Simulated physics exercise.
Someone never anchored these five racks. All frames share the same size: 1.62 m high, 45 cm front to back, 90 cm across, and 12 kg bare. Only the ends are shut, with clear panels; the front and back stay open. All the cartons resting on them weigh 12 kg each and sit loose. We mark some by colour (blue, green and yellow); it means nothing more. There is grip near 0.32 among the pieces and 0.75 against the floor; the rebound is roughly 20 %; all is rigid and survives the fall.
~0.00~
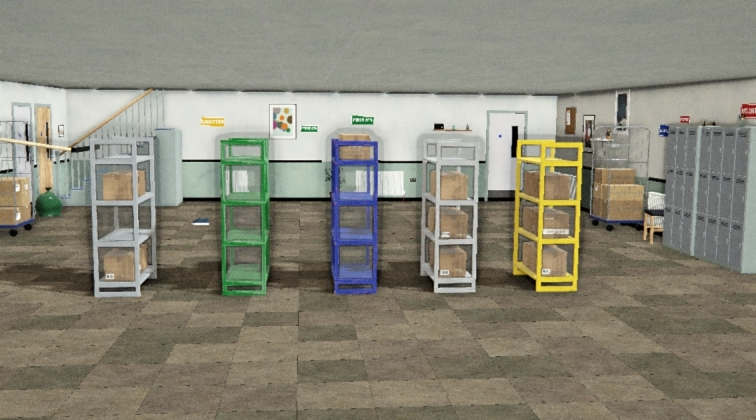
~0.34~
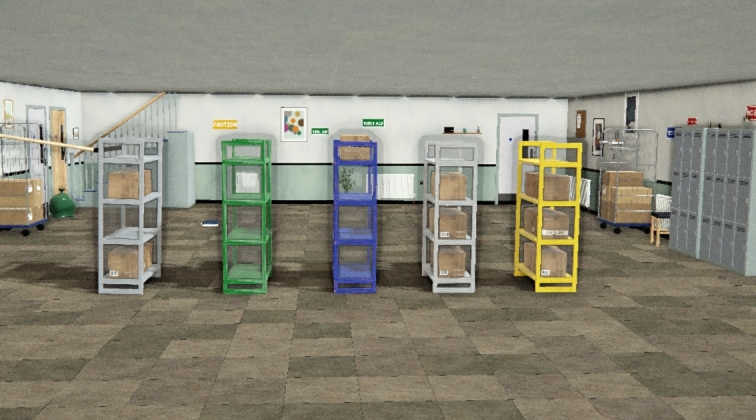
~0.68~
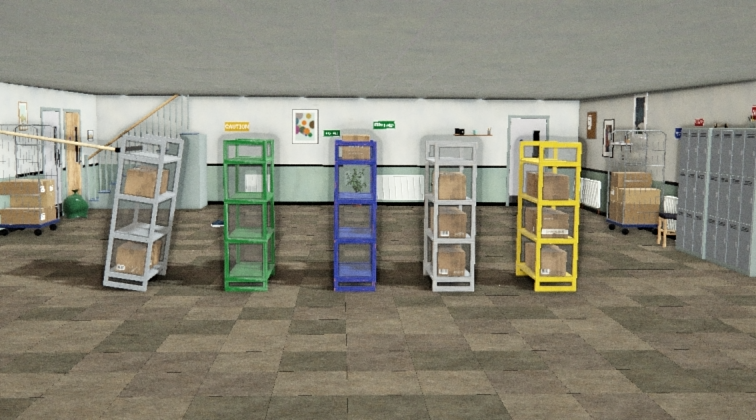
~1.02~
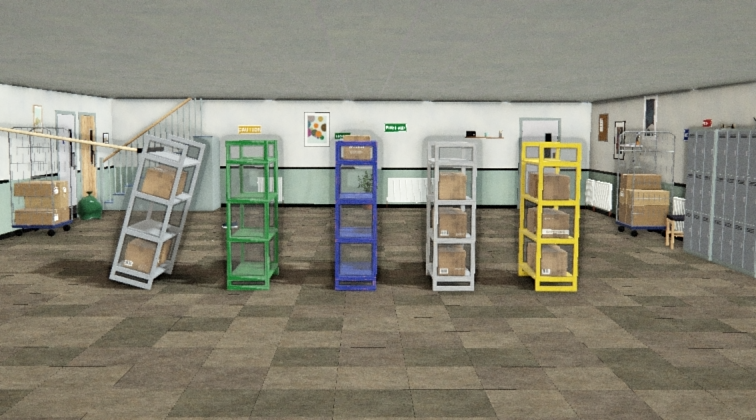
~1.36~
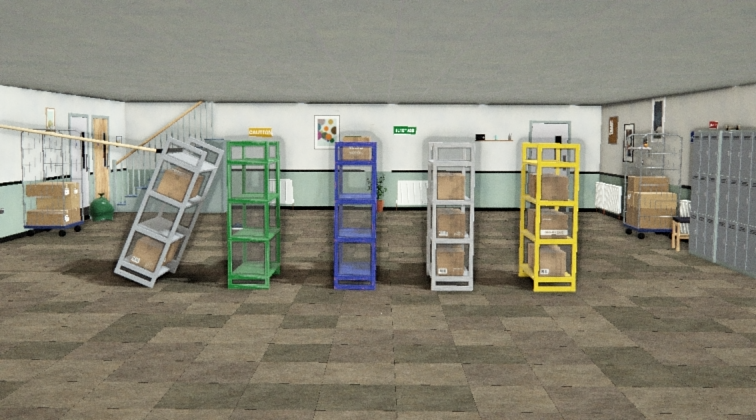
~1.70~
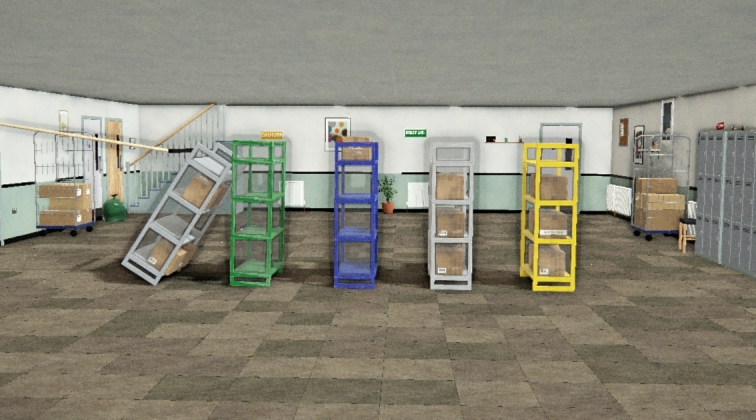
At the start, five shelving units, gray, green, blue, gray and yellow, stand upright in a row in a large room, most holding cardboard boxes. A pole from the left pushes the first gray unit, which tilts steadily rightward until its top is against the green one, while the others stay upright.
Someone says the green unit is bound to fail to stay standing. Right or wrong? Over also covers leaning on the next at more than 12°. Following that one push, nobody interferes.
Right, it ends up down.
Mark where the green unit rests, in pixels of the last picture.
It finishes near pixel (291, 210) of the last picture.
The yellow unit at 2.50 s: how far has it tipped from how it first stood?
I'd put it at roughly 0 degrees away from its starting angle.
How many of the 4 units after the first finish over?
1 in total.
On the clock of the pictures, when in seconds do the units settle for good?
3.5 s or so.
After 1.94 s, 2 cartons spilt or dropped; none of the 4 other units over, 1 disturbed; green unit leaning 10°.
After 2.50 s, 2 cartons spilt or dropped; 1 of the 4 other units over; green unit leaning 23°; blue unit leaning 3°.
At rest (3.5 s), 2 cartons spilt or dropped; 1 of the 4 other units over; green unit leaning 26°; blue unit unmoved; yellow unit unmoved. Three left standing. As the last picture would show them, middles, green unit near (291, 210), blue unit near (358, 212).
